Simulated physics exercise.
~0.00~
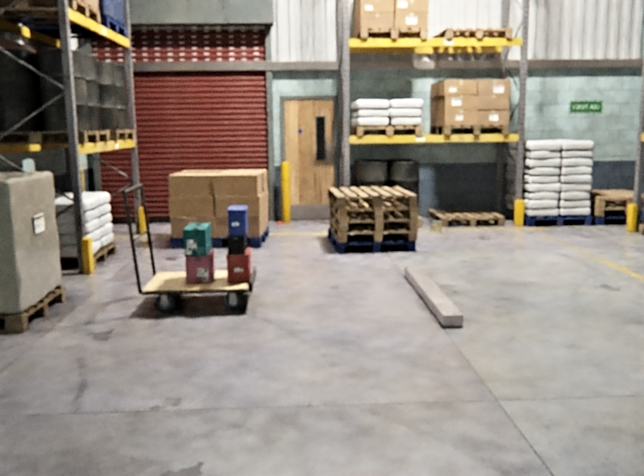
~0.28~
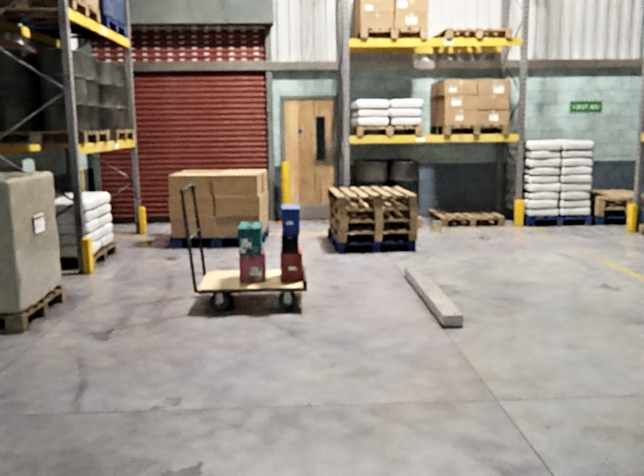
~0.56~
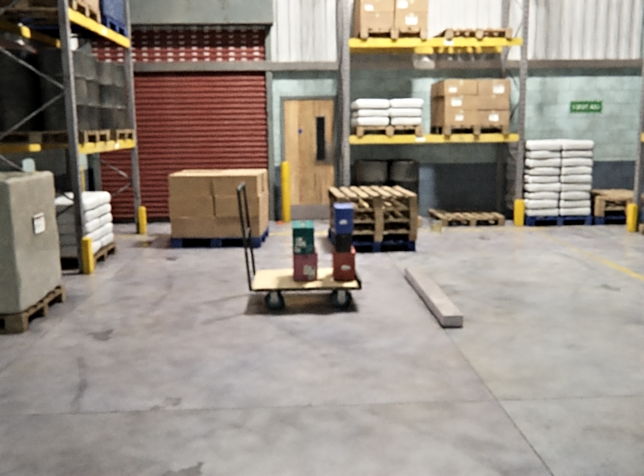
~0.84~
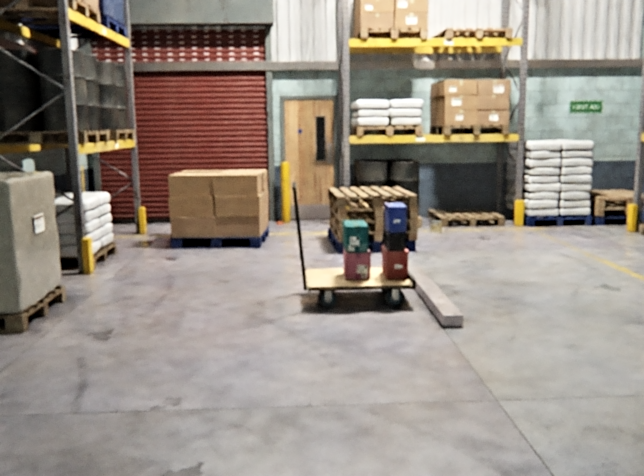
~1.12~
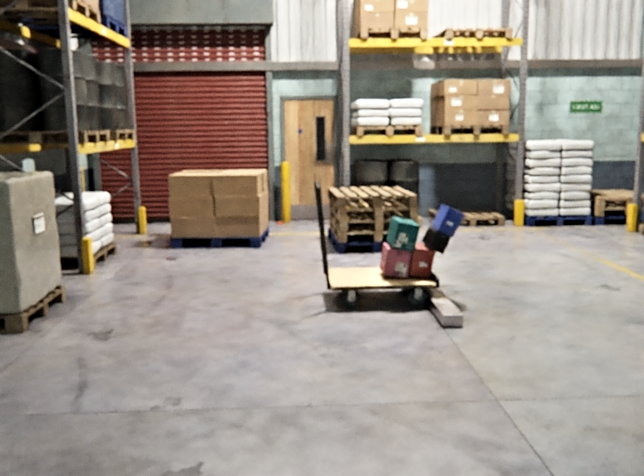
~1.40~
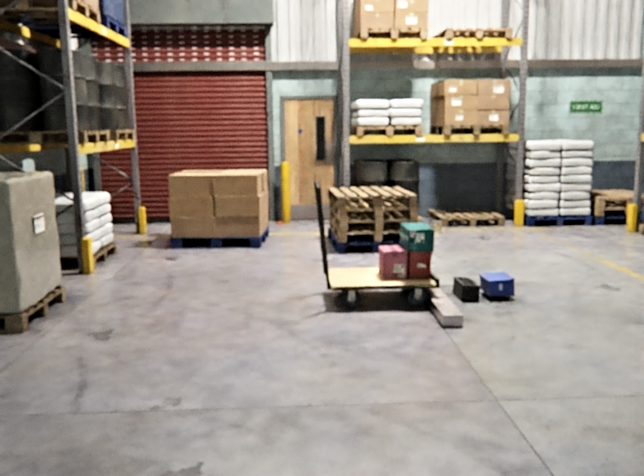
The clip opens on a flatbed trolley in a warehouse, its handle at the left, carrying a teal parcel on a pink one beside a stack of a blue tote, a black crate and a red tote. With nobody in view, it rolls right across the concrete toward a low pale kerb, both stacks upright. The trolley stops at the kerb, and the load pitches forward, the blue tote and black crate tipping over the front edge. Those two end up on the floor beyond the kerb, while the teal parcel rests turned over on the red tote, beside the pink parcel.
